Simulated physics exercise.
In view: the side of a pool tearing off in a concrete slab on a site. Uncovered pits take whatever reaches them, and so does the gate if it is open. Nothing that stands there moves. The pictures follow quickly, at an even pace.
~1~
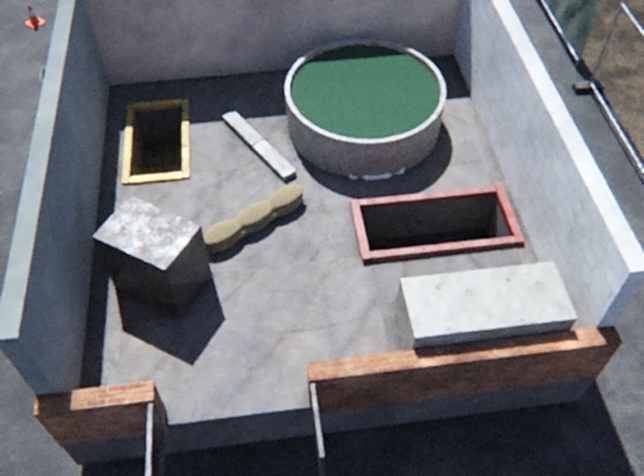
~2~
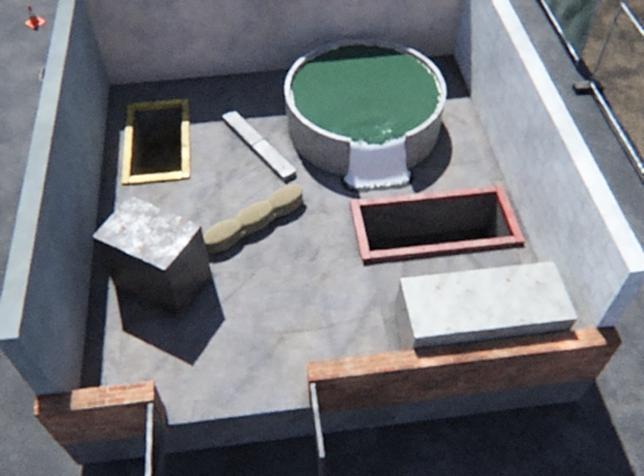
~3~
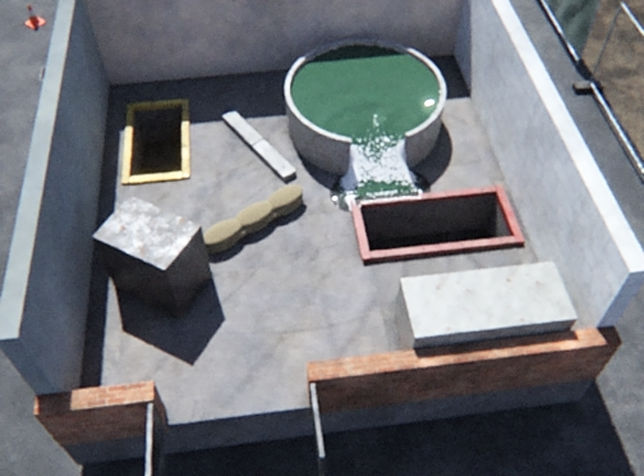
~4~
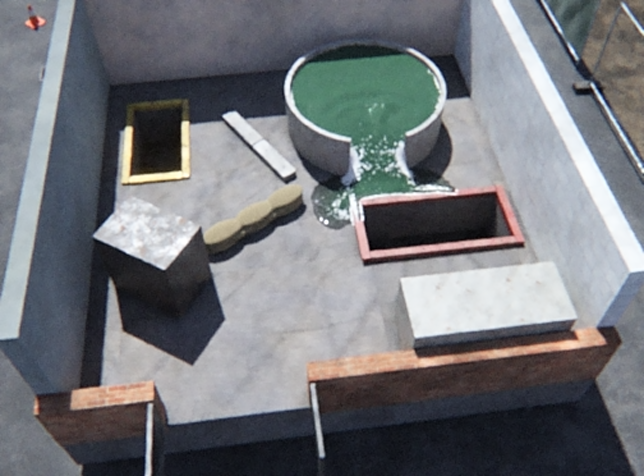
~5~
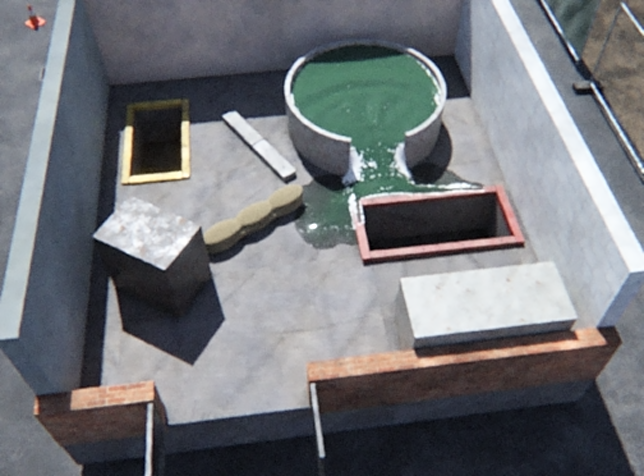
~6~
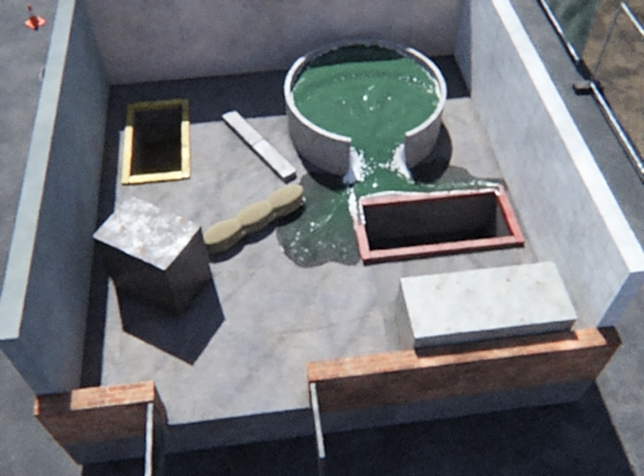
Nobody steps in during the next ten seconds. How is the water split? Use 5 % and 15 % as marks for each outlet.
One by one: The gate takes from 5 to 15 %; the red pit takes above 15 %; the yellow pit takes not even 5 %.
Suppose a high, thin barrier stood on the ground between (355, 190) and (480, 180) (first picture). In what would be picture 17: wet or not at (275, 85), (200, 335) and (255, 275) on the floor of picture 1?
As listed: Clear, awash, under water.
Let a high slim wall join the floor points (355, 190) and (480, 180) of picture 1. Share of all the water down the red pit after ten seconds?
Roughly, in per cent: Red 2.
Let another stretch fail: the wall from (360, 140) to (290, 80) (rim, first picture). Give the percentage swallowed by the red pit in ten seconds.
In per cent: Red 0.
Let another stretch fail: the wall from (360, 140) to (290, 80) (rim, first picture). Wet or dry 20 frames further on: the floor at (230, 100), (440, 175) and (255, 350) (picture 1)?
As listed: Covered, clear, wet.
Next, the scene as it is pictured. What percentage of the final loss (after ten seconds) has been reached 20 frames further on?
Some 60 per cent.
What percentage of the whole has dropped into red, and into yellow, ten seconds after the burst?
Roughly 44 per cent, then 0 per cent.
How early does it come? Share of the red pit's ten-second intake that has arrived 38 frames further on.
I make it 90 per cent.
A moment on, water covers 20 % of the floor; the gate 0 %, the red pit 12 %, the yellow pit 0 %.
Next, water covers 30 % of the floor; the gate 0 %, the red pit 22 %, the yellow pit 0 %.
Then, water covers 40 % of the floor; the gate 2 %, the red pit 31 %, the yellow pit 0 %.
Later, water covers 55 % of the floor; the gate 5 %, the red pit 40 %, the yellow pit 0 %.
In the end, water covers 85 % of the floor; the gate 9 %, the red pit 44 %, the yellow pit 0 %.
